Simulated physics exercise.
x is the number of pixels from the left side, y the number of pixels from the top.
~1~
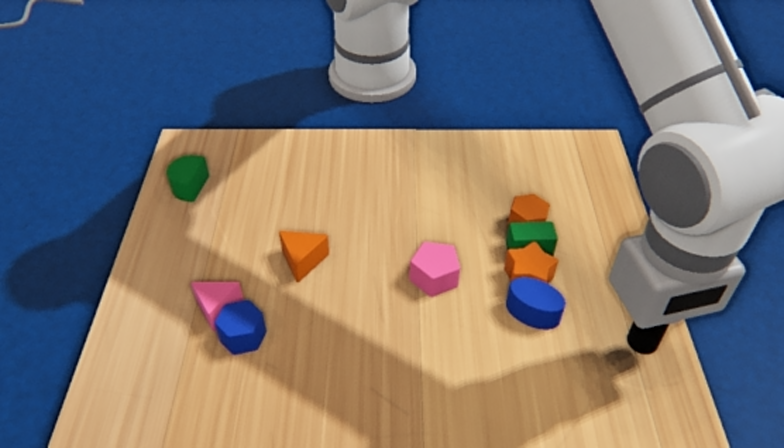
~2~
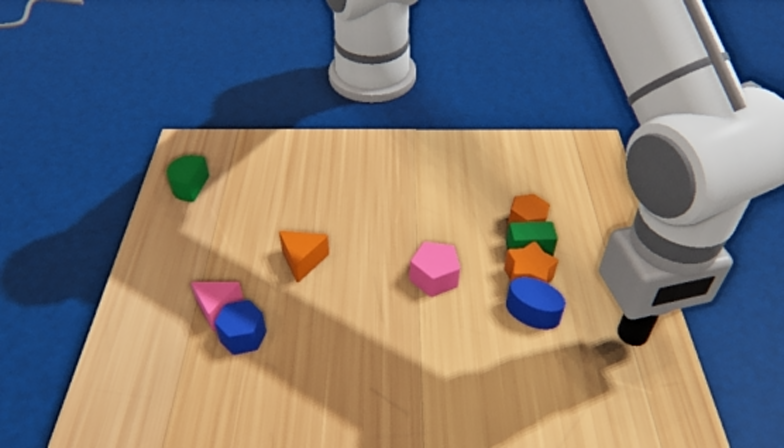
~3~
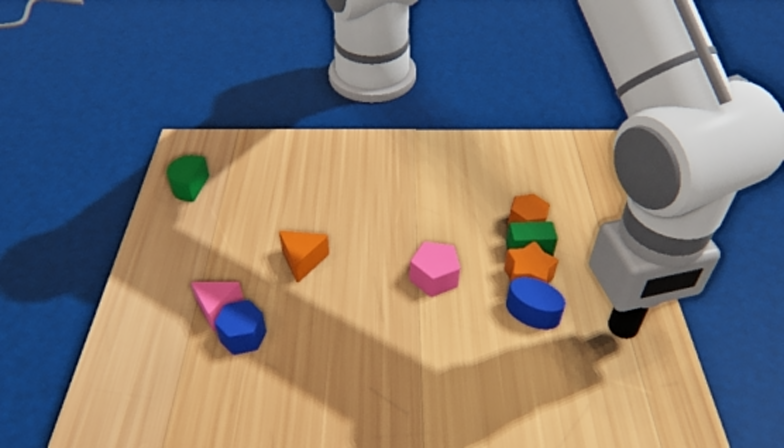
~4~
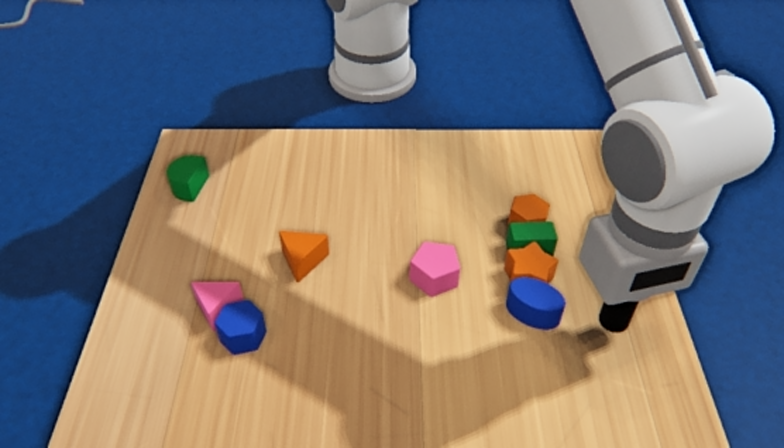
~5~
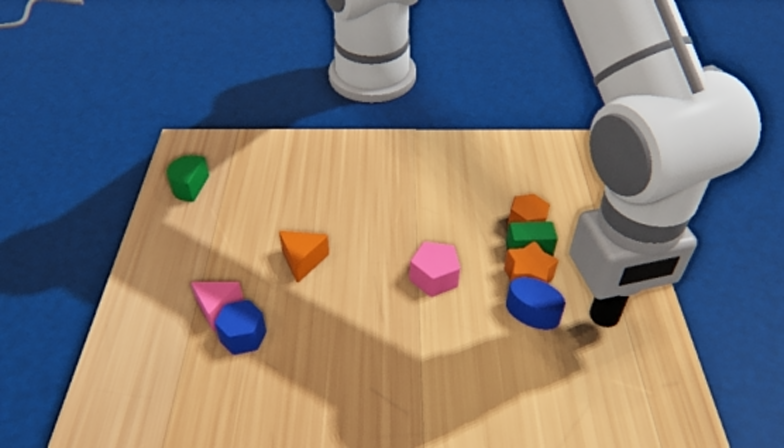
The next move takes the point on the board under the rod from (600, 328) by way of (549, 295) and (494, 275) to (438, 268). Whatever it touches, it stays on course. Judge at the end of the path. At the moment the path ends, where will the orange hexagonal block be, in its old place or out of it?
At the end, its place is different.
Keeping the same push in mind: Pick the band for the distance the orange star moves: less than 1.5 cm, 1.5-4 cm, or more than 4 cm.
Of the three bands, it's over 4 cm.
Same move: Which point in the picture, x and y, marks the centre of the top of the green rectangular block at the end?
If I read the scene right, the answer is (519, 218).
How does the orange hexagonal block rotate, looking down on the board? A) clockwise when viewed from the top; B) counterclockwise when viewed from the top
Option A.
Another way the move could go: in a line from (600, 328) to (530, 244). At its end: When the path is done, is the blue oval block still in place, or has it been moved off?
Once the path ends, it is where it was.
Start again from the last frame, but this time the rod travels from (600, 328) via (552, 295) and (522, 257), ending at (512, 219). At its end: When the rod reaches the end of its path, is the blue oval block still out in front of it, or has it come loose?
It comes off the rod's front.
What follows on the original path. One third of the way, rod (551, 282); orange star (526, 257), turned 15° clockwise; blue oval block (531, 294).
Two thirds of the way, rod (496, 263); orange hexagonal block (530, 197), turned 20° clockwise; orange star (485, 232), turned 50° clockwise; green rectangular block (519, 218), turned 35° clockwise; blue oval block (531, 294).
At the end, rod (439, 256); pink pentagon (408, 262), turned 25° anticlockwise; orange hexagonal block (530, 197), turned 20° clockwise; orange star (478, 228), turned 75° clockwise; green rectangular block (519, 218), turned 35° clockwise; blue oval block (531, 294).
